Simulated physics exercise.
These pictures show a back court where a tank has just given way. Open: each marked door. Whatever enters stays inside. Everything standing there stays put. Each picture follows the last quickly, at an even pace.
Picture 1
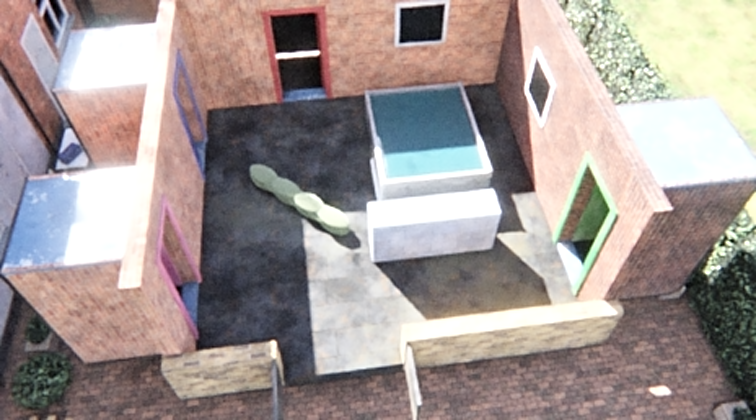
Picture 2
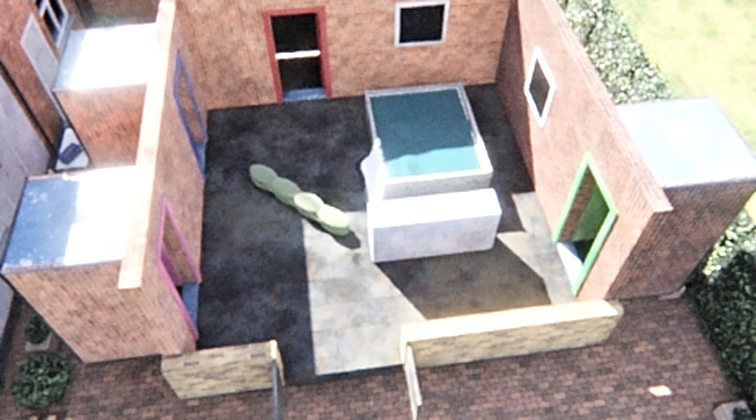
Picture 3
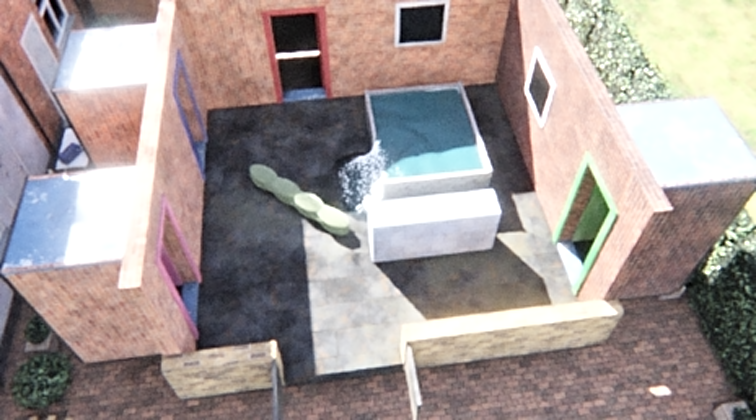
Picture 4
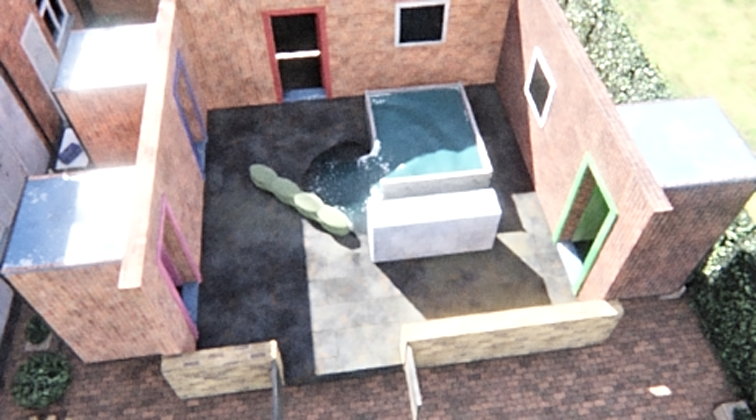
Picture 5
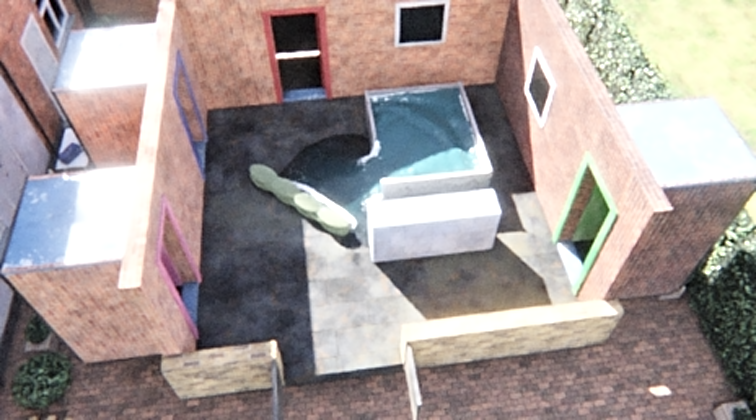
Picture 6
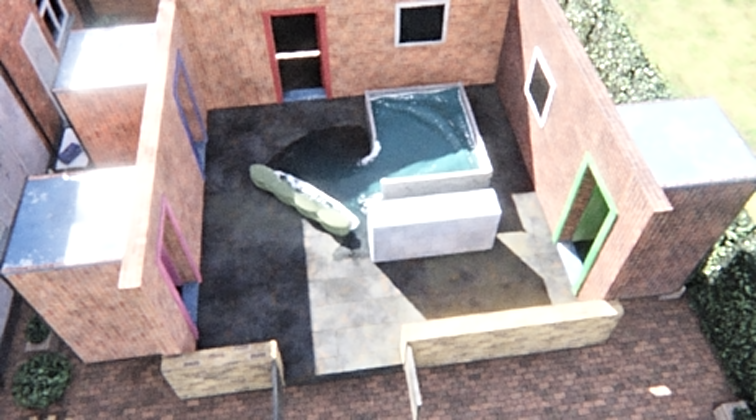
A brick-walled court held a tank of blue-green water that sat still at first, then water burst out leftward, splashed onto the dark ground and spread to the row of rounded green bushes.
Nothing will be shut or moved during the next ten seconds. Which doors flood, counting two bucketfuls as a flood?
Outcome: The red door exceeds the allowance there. The blue door exceeds the allowance there. The pink door keeps inside the allowance there. The green door keeps inside the allowance there.
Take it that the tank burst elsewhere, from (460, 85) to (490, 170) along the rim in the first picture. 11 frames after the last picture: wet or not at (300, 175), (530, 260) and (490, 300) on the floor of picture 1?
Taking the points in order: Unwetted, swamped and swamped.
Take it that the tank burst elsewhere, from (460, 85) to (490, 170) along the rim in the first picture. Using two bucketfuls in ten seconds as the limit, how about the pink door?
Pink door: Over the line.
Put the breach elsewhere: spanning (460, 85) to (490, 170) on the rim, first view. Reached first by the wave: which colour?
The green one is first in line.
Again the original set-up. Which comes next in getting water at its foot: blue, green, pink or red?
The blue one.
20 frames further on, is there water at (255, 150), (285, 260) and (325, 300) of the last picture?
Result, in that order: Wetted / not wetted / wetted.
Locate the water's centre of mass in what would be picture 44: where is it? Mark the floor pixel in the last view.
It's close to (348, 174).
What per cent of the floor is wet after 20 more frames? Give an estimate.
Roughly 50 %.
A moment on, water covers 25 % of the floor; the red door not reached, the blue door wet at the sill, nothing in, the pink door not reached, the green door not reached.
Next, water covers 45 % of the floor; the red door wet at the sill, nothing in, the blue door under two buckets in, the pink door not reached, the green door not reached.
Then, water covers 50 % of the floor; the red door over two buckets in, the blue door far over two buckets in, the pink door wet at the sill, nothing in, the green door not reached.
Later, water covers 75 % of the floor; the red door over two buckets in, the blue door far over two buckets in, the pink door wet at the sill, nothing in, the green door wet at the sill, nothing in.
In the end, water covers 95 % of the floor; the red door far over two buckets in, the blue door far over two buckets in, the pink door wet at the sill, nothing in, the green door wet at the sill, nothing in.
